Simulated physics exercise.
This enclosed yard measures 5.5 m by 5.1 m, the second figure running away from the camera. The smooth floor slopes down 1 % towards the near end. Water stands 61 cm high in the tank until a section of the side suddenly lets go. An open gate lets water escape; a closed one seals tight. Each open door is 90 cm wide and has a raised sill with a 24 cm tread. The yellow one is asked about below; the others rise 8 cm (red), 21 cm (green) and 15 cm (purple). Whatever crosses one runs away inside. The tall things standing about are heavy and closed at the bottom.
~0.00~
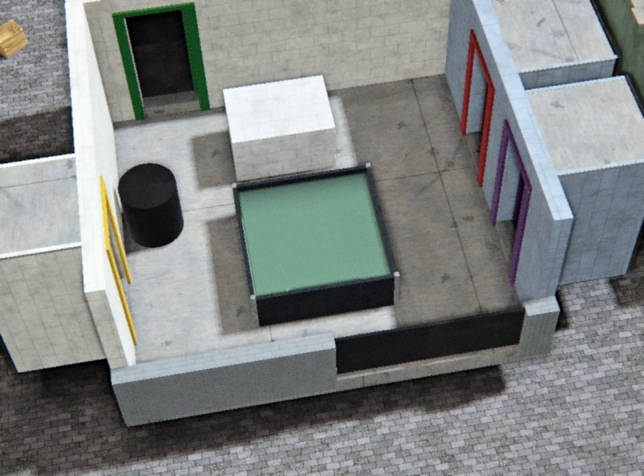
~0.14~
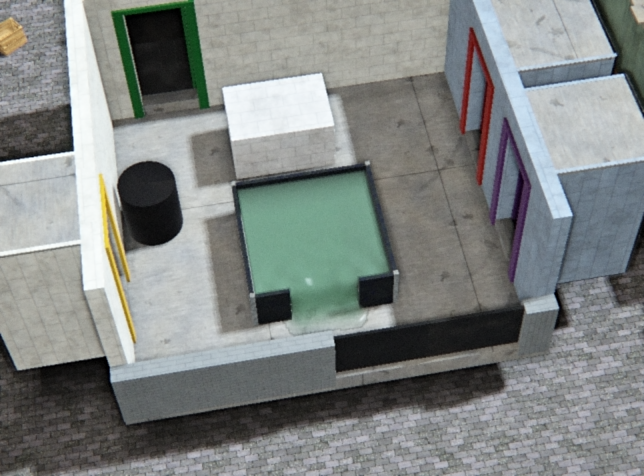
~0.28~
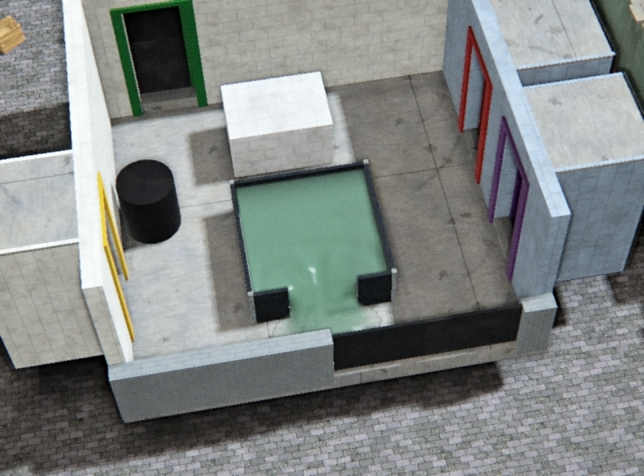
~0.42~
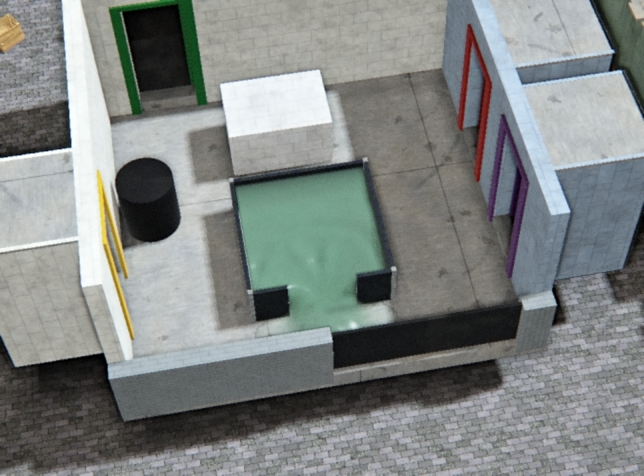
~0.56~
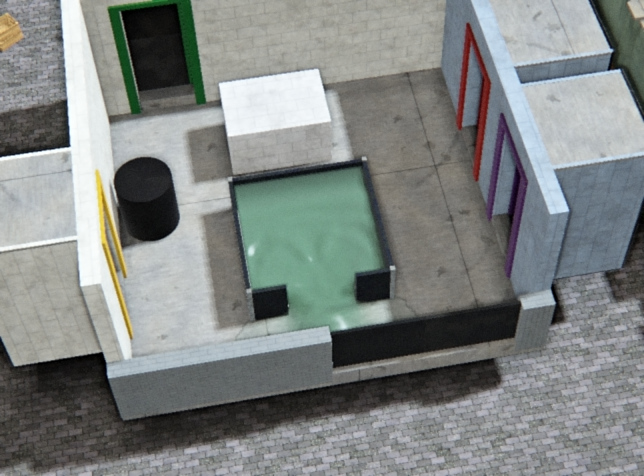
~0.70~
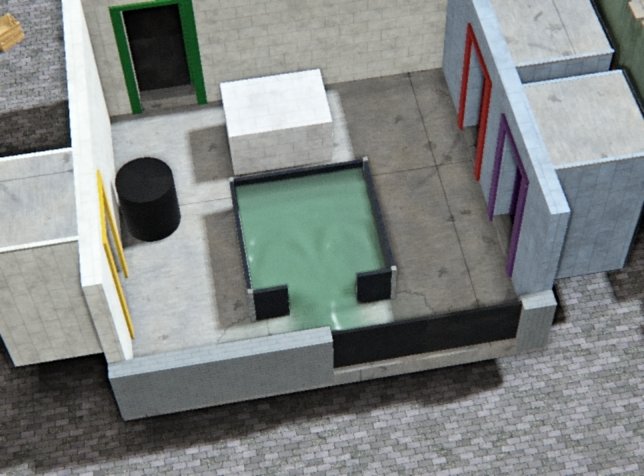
Walled yard with a tank of still green water, its near side opening and water pouring out onto the floor, surface rippling.
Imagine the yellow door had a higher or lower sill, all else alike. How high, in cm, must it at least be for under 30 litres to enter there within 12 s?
It would have to be roughly 12.5 cm high.
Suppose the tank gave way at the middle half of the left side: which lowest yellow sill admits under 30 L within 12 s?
Then roughly 29 cm.
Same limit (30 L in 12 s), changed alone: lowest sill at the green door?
Roughly 7.0 cm at green.
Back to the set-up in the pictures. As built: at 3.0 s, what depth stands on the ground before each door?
In cm: Red 6, green 0, yellow 17, purple 17.
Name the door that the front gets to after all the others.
The green one.
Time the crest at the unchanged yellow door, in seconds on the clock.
Near 2.4 s.
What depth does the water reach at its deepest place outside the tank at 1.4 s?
About 48 cm.
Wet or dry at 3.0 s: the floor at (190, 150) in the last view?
It is not reached.
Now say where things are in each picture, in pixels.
In the first frame, still water, 61 cm deep, in the tank at (313, 233); the yellow door at (119, 270) is dry.
In the second frame, water pours out at (325, 303) and has run 0.3 m, to (297, 331); about 6 cm deep outside, 61 cm at the back.
In the third frame, the front is at a hidden place, 0.8 m from the gap at (323, 302); 0.8 m2 of floor is wet, 61 cm left at the back.
In the fourth frame, water pours out at (323, 300) and has run 0.9 m, to a hidden place; about 11 cm deep outside, 61 cm at the back.
In the fifth frame, the gap is at (322, 299), the front 1.1 m out at a hidden place; the back of the tank holds 57 cm.
In the sixth frame, water pours out at (323, 298) and has run 1.4 m, to a hidden place; about 12 cm deep outside, 51 cm at the back; the yellow door at (116, 264), 2.8 m from the gap, is still 1.8 m from the nearest water.
After 1.4 s water covers 25 % of the floor, deepest (48 cm) near (332, 358); it has not reached the yellow door.
After 3.0 s water covers 50 % of the floor, deepest (36 cm) near (122, 234); 17 cm at the yellow door, 0 litres in over its 22 cm sill.
After 12.0 s water covers 95 % of the floor, deepest (14 cm) near (119, 205); 9 cm at the yellow door, 0 litres in over its 22 cm sill.
At the yellow door as built, the water arrived by 1.6 s and peaked near 19 cm at 2.4 s.
Run again over the same 12 s with other heights there, 45 litres in over 11 cm, 10 litres over 15 cm. The limit of 30 litres is kept from about 12.5 cm up.
